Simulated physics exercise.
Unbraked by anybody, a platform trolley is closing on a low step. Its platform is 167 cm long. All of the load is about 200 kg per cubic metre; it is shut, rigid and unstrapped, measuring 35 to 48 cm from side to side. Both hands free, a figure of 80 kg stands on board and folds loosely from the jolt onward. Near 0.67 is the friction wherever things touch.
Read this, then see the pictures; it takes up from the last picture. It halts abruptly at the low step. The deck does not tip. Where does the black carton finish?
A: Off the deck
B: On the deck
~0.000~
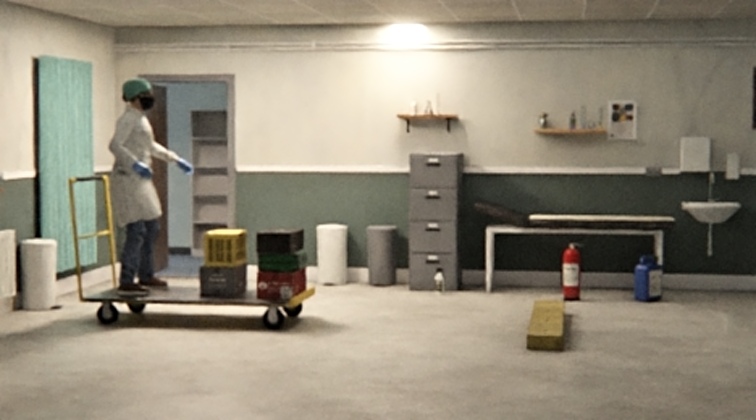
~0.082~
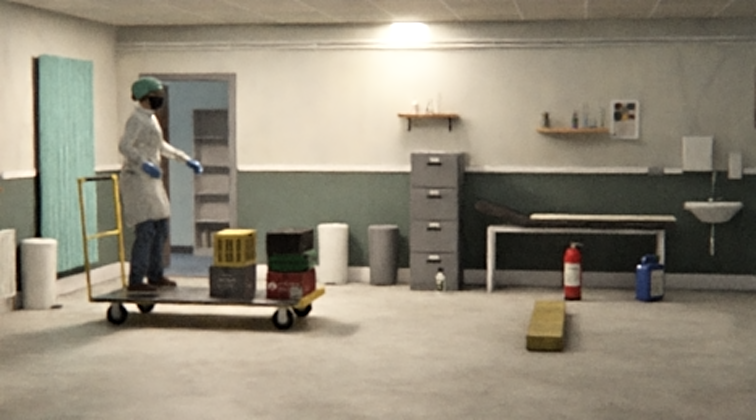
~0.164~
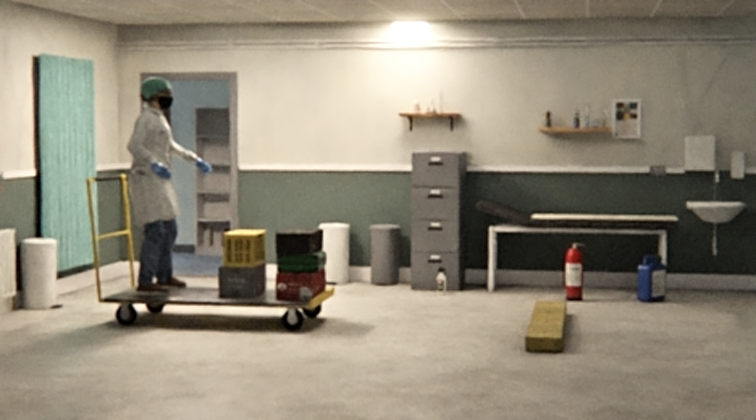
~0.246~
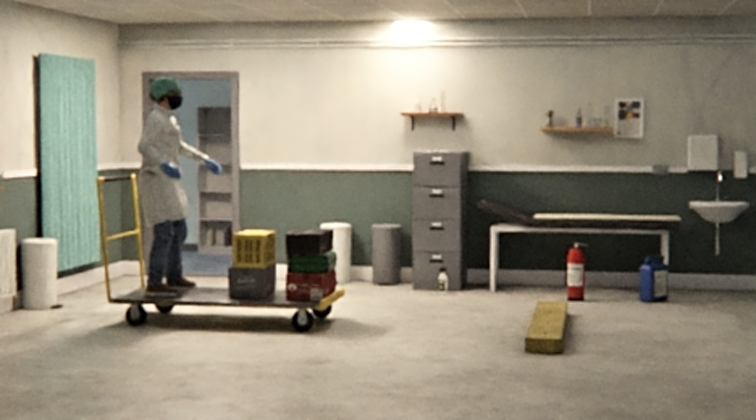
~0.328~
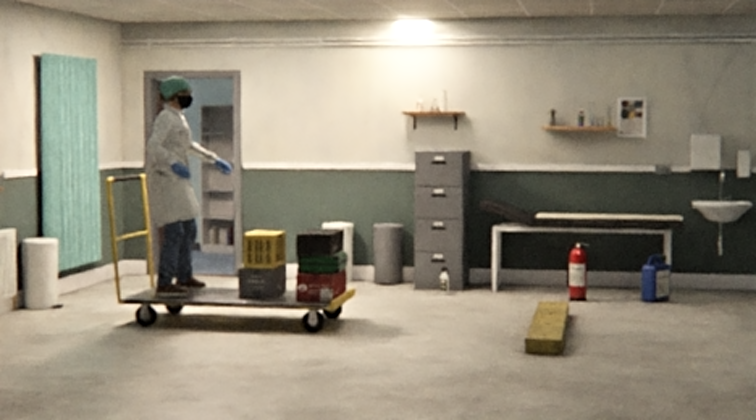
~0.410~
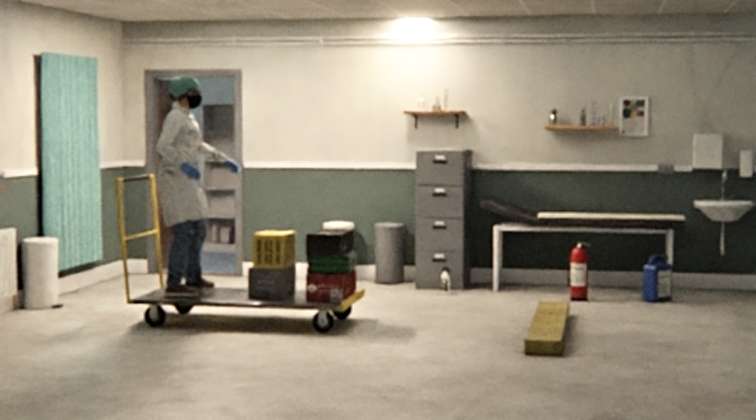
Option B: On the deck.
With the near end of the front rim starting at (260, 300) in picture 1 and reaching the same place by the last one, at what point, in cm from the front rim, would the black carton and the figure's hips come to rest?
Rest positions: Black 70 cm past rim; hips 110 cm behind rim.
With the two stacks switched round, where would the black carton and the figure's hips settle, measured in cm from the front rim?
Then black 50 behind, hips 120 behind.
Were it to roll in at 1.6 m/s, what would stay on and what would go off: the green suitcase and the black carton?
I'd expect green to come away and black to come away.
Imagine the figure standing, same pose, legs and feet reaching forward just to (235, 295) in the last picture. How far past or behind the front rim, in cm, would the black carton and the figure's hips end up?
Black 10 behind, hips 120 behind.
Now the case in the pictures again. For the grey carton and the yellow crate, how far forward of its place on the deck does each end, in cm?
I'd put the grey one at around 15 cm and the yellow one at around 15 cm.
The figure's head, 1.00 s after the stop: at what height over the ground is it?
90 cm.
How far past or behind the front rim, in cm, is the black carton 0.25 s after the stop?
About 10 cm behind the rim.
After 1.89 s the deck stops.
After 2.14 s the black carton is 10 cm behind the rim, tilted 0°, near (532, 246) in the last picture's view.
After 2.44 s the black carton is 13 cm behind the rim, tilted 0°, near (528, 247) in the last picture's view.
After 2.89 s the black carton is 13 cm behind the rim, tilted 0°, near (528, 247) in the last picture's view.
At rest, 3.1 s, nothing is past the rim; behind it, black carton, red parcel, grey carton, green suitcase, yellow crate and the figure's hips.
